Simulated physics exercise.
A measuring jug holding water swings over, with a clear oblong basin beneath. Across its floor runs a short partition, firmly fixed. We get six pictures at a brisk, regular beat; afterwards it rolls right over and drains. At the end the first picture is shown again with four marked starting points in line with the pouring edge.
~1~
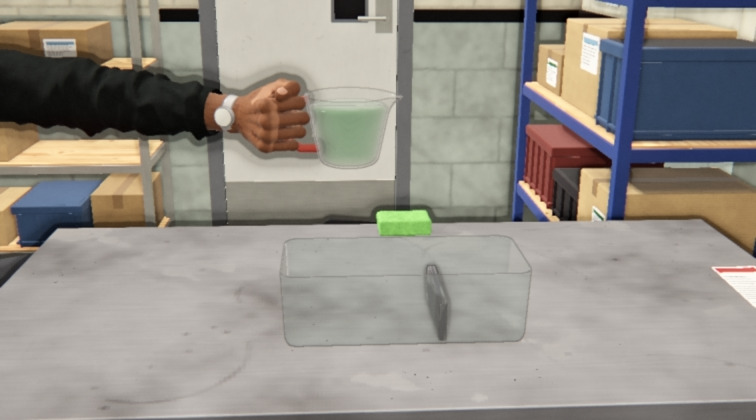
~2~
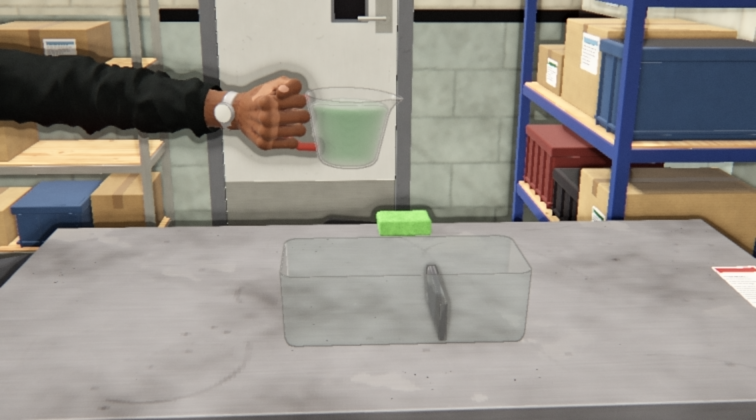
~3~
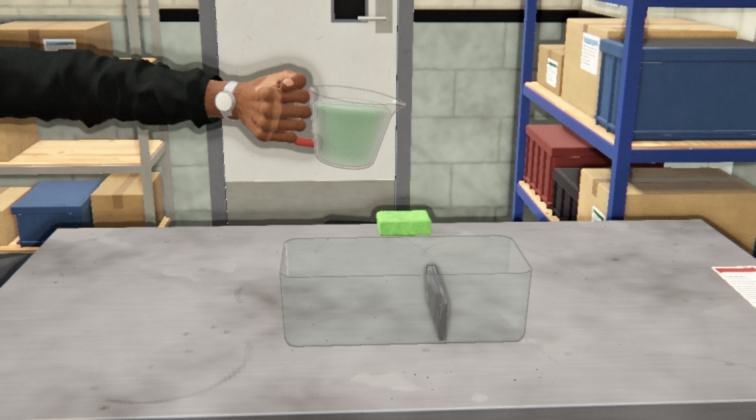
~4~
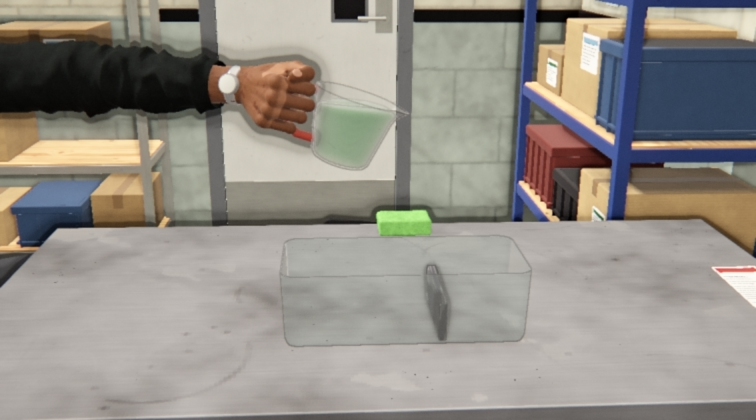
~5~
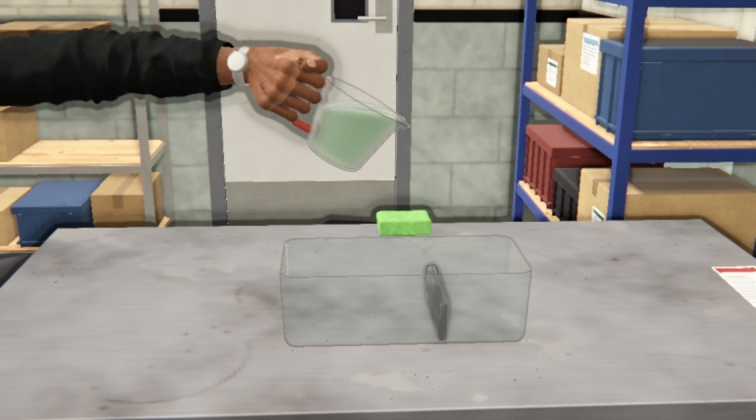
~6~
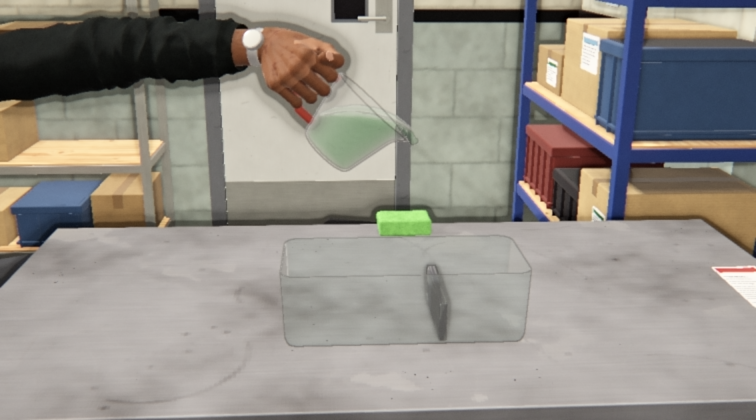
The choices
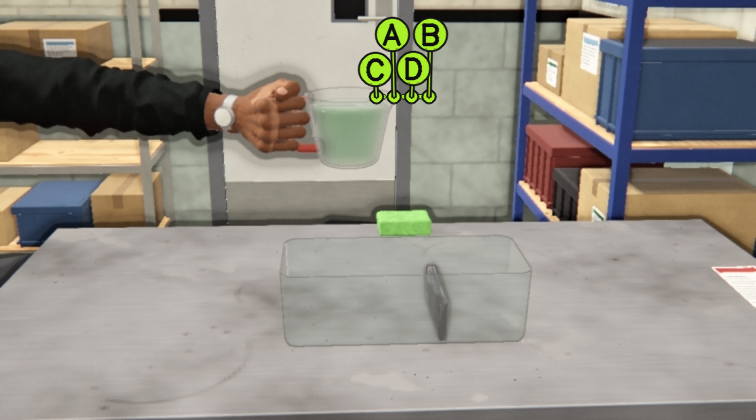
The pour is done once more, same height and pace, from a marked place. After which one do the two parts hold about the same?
It is D.
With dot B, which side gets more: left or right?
The right one.
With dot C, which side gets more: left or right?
More ends on the left.
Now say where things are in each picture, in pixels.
In the first picture, upright, lip at (401, 96); basin from (284, 344) to (524, 339); top of the wall at (437, 284); nothing has left yet.
In the second picture, upright, lip at (402, 98); nothing has left yet.
In the third picture, tipped about 8°, lip at (405, 104); nothing has left yet.
In the fourth picture, tipped about 17°, lip at (408, 113); nothing has left yet.
In the fifth picture, tipped about 30°, lip at (409, 126); water is over the lip, down to (404, 122).
In the sixth picture, tipped about 44°, lip at (408, 140); water is over the lip, down to (415, 142).
In lime, A at (394, 96); B at (429, 96); C at (376, 96); D at (411, 96).
If A is chosen, about 70 % ends left of the wall and 24 % right of it; 6 % is lost outside.
If B is chosen, about 28 % ends left of the wall and 64 % right of it; 8 % is lost outside.
If C is chosen, about 83 % ends left of the wall and 6 % right of it; 10 % is lost outside.
If D is chosen, about 53 % ends left of the wall and 41 % right of it; 6 % is lost outside.
